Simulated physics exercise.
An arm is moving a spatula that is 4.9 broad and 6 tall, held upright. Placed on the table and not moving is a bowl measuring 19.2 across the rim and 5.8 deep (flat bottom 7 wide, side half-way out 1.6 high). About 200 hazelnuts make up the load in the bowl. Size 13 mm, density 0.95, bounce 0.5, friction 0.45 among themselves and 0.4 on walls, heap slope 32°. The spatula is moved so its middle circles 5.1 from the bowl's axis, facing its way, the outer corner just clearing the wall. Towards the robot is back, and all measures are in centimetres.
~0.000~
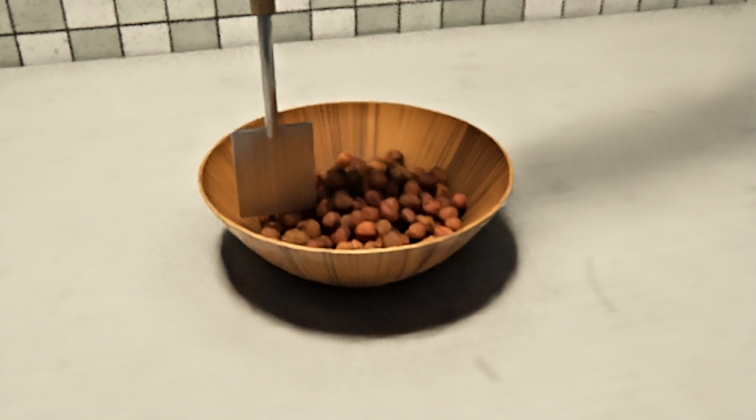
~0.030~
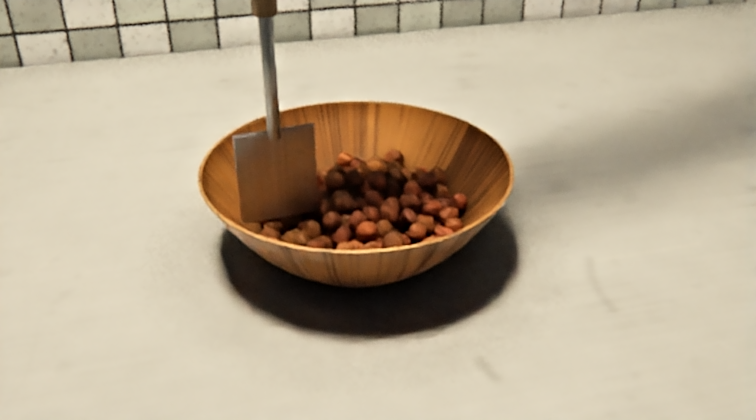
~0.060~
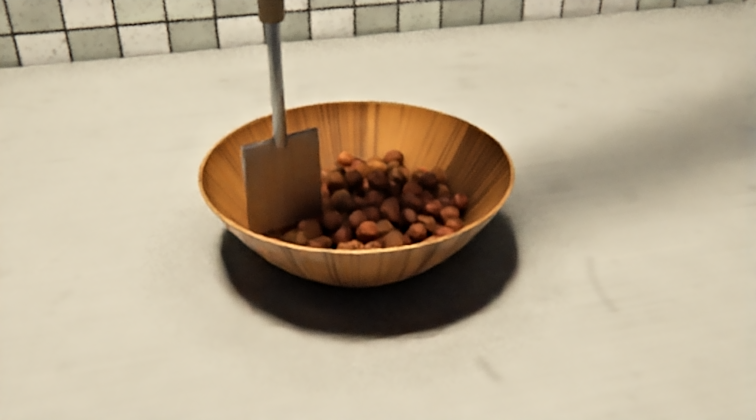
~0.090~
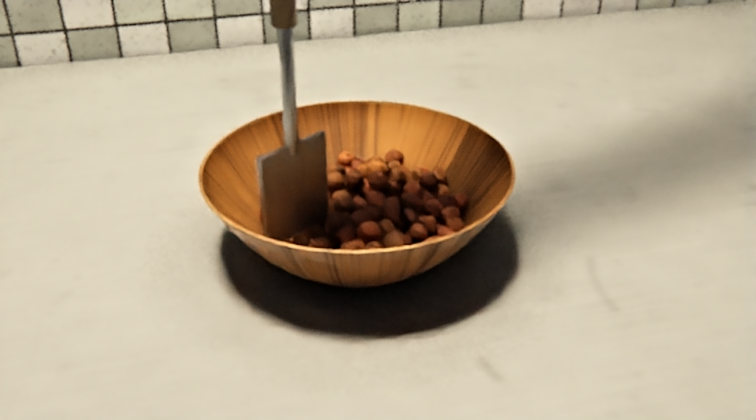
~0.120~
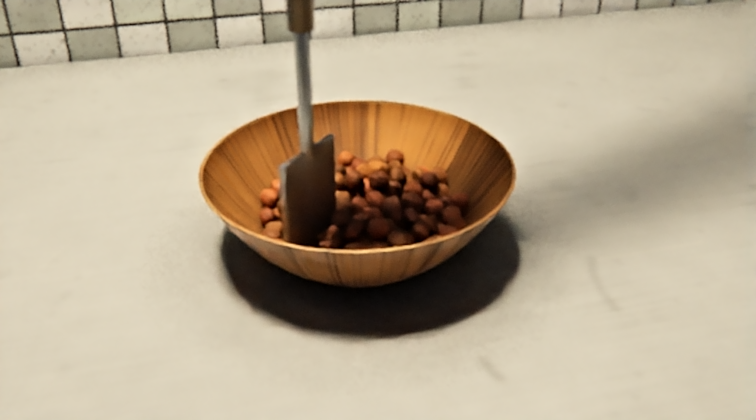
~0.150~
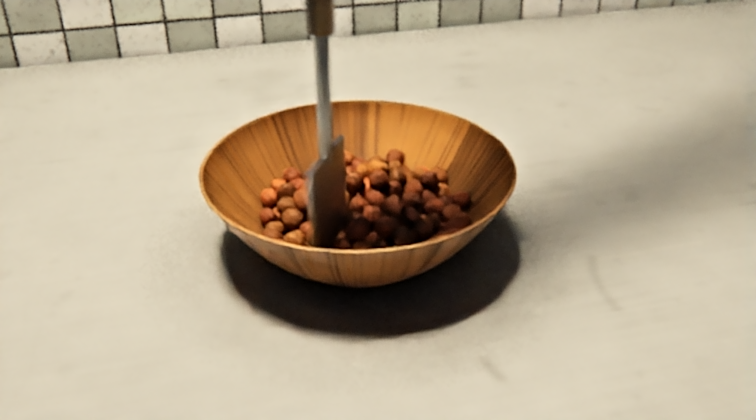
On a pale counter by a tiled wall, a metal spatula stood in a wooden bowl of reddish-brown nuts, then swept rightward through the near left side while turning edge-on, barely shifting the heap.
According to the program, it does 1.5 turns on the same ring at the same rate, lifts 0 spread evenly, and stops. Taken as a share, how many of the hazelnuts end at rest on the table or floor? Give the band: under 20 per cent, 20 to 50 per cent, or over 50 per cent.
Band: Under 20 per cent.
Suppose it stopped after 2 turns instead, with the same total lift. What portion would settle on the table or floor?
Then some 10 per cent.
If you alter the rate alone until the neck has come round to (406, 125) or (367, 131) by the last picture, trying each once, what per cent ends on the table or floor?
Around 30 and 15 percent, in that order.
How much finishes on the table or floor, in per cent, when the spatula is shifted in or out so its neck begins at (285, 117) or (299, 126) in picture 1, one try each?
About 10 and 5 per cent.
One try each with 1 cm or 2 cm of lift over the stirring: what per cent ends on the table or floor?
Some 5 and some 0 per cent.
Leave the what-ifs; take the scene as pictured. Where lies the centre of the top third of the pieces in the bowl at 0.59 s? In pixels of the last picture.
The upper third is centred close to (331, 154).
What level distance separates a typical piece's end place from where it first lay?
Around 5 cm.
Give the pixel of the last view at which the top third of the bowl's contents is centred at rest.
(397, 172).
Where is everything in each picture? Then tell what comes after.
Spatula neck at (271, 104), 0° round; upper third of the load around (357, 199), from x 265 to 460, top at y 160; 195 in the bowl, in the first picture.
Spatula neck at (272, 107), 5° round; upper third of the load around (357, 199), from x 270 to 460, top at y 160, in the second picture.
Spatula neck at (279, 114), 17° round; upper third of the load around (358, 199), from x 270 to 460, top at y 160, in the third picture.
Spatula neck at (291, 120), 30° round; upper third of the load around (359, 194), from x 270 to 460, top at y 160, in the fourth picture.
Spatula neck at (306, 126), 43° round; upper third of the load around (363, 192), from x 270 to 460, top at y 160, in the fifth picture.
Spatula neck at (325, 130), 56° round; upper third of the load around (367, 199), from x 270 to 460, top at y 160; 195 in the bowl, in the sixth picture.
After 0.59 s, 246° round, highest piece 7 above the table; 193 in the bowl, 2 in flight or on the tool.
After 1.03 s, 76° round, highest piece 7 above the table; 187 in the bowl, 7 on the table or floor, 1 in flight or on the tool.
After 1.45 s, 180° round, highest piece 6 above the table; 182 in the bowl, 13 on the table or floor.
After 2.15 s, 180° round, highest piece 5 above the table; 182 in the bowl, 13 on the table or floor.
At rest, 182 in the bowl, 13 on the table or floor. That is 7 % on the table or floor.
